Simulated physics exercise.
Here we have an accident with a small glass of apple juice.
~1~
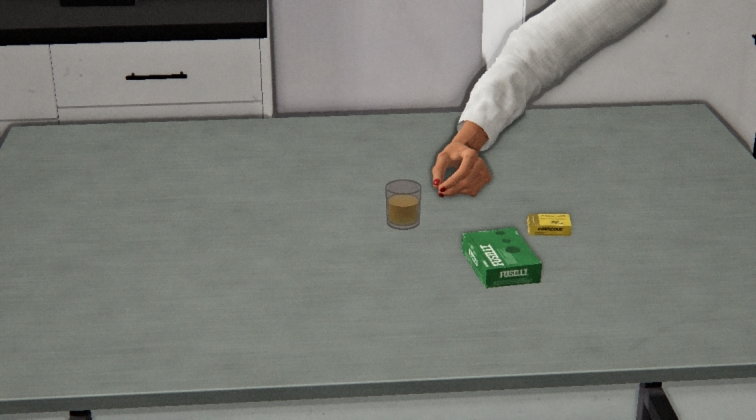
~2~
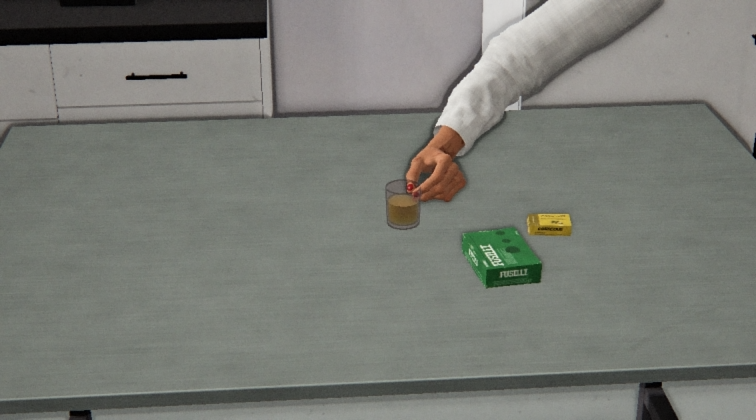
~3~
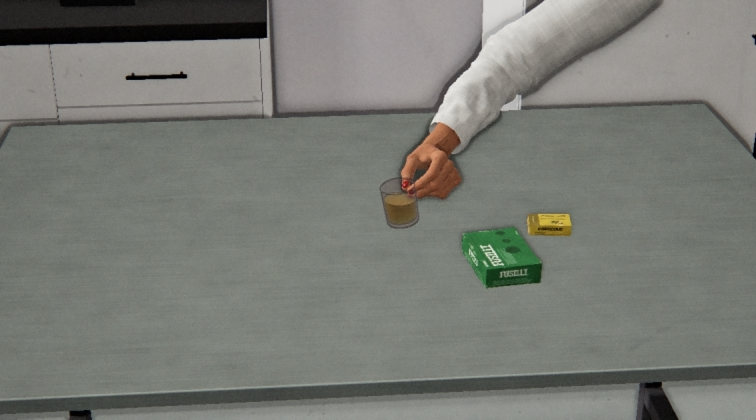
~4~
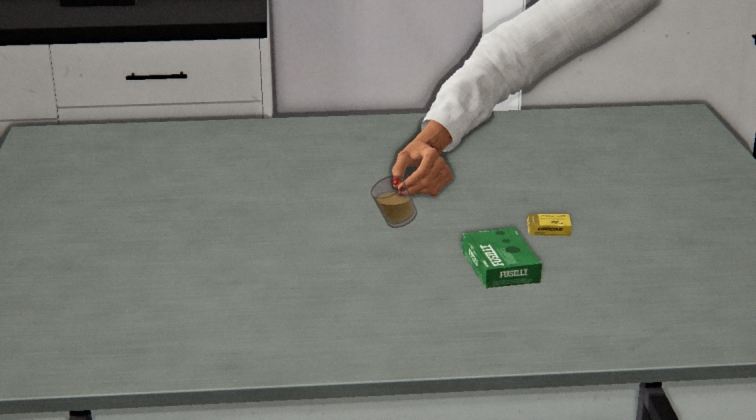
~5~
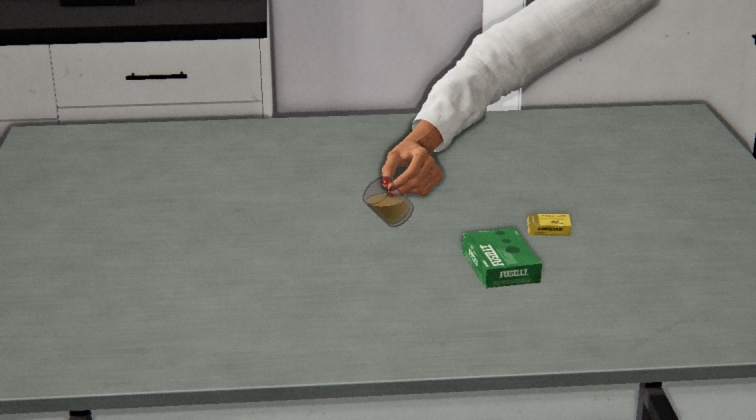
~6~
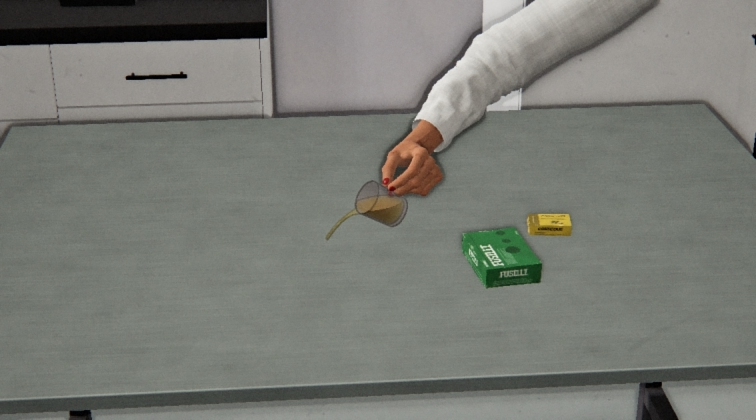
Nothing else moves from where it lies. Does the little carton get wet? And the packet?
The little carton: No, it stays dry. The packet: No, it stays dry.
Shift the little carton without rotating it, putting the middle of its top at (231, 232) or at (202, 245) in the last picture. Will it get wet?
The first try leaves it sitting in the spill; the second leaves it sitting in the spill.
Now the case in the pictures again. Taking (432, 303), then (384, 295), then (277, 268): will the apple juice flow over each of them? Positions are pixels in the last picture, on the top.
Lab note - spot 1: No contact; spot 2: No contact; spot 3: Contact.
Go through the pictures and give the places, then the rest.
It stands upright; small glass (404, 203) about half full; little carton (549, 219); packet (501, 247), in the first picture.
The hand pushes it; small glass about half full, surface at (404, 200), in the second picture.
The hand pushes it; small glass (400, 202) about half full; packet (501, 247), in the third picture.
The hand pushes it; small glass (394, 200) tipped 25°; little carton (549, 219), in the fourth picture.
The hand pushes it; small glass (387, 201) tipped 40°, in the fifth picture.
It is falling; small glass (380, 204) tipped 55°; little carton (549, 219); packet (501, 247), in the sixth picture.
Soon after, the puddle covers about as much as a plate; the little carton is dry; the packet is dry.
In the end, the puddle covers about as much as a plate; the little carton is dry; the packet is dry.
